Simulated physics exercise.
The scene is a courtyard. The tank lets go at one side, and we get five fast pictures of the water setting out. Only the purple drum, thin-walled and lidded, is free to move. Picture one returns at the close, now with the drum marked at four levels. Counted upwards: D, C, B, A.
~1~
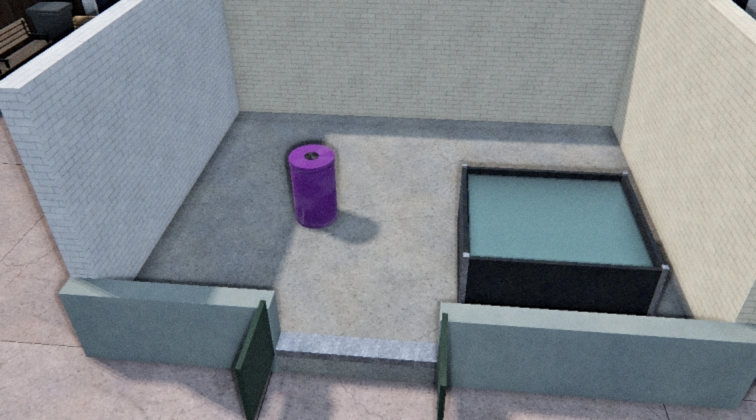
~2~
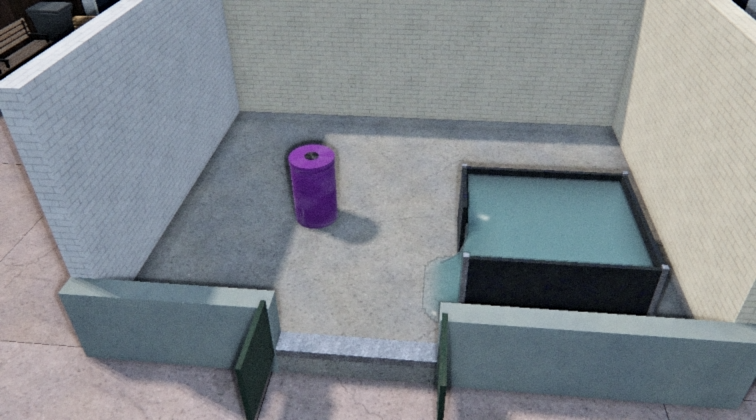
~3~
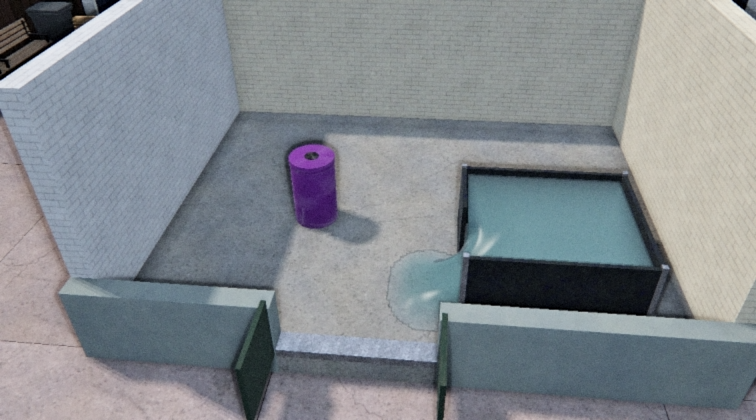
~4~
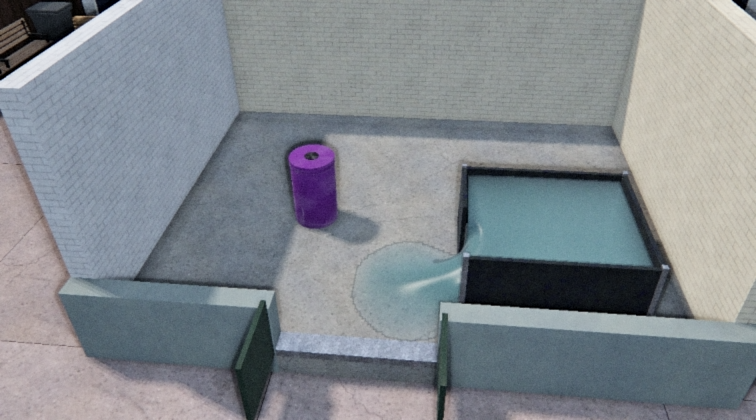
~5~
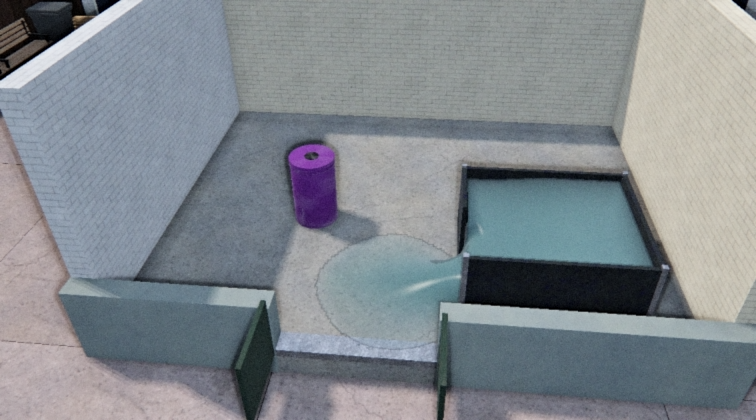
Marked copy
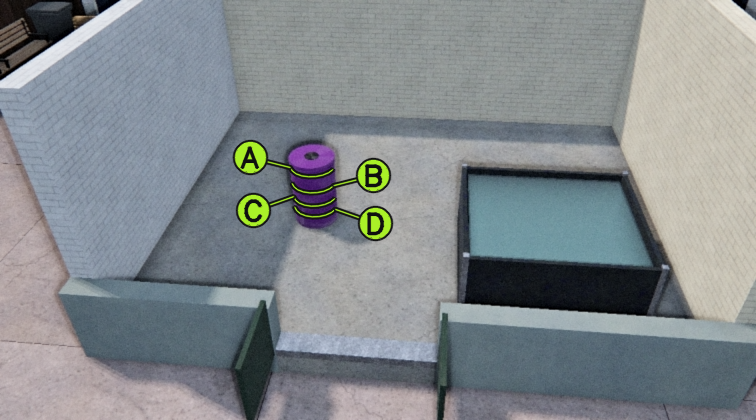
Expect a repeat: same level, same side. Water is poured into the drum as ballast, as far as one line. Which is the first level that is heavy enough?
Go for D.
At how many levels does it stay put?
All of them.
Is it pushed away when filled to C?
No, not at all.
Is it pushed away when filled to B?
No, not at all.
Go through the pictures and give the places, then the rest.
Lid of the purple drum at (312, 156); tank full, its middle at (552, 218); open gate at (357, 300), in the first frame.
In the second frame, 1 % of the ground under water, its edge towards the drum at (439, 263).
In the third frame, 3 % of the ground under water, its edge towards the drum at (411, 258).
In the fourth frame, 5 % of the ground under water, its edge towards the drum at (371, 261).
Lid of the purple drum at (312, 156); 8 % of the ground under water, its edge towards the drum at (364, 243), in the fifth frame.
In lime, A at (308, 176); B at (310, 192); C at (311, 206); D at (312, 216); from the bottom up D, C, B, A.
If A is chosen, it does not move.
If B is chosen, it does not move.
If C is chosen, it does not move.
If D is chosen, it does not move.
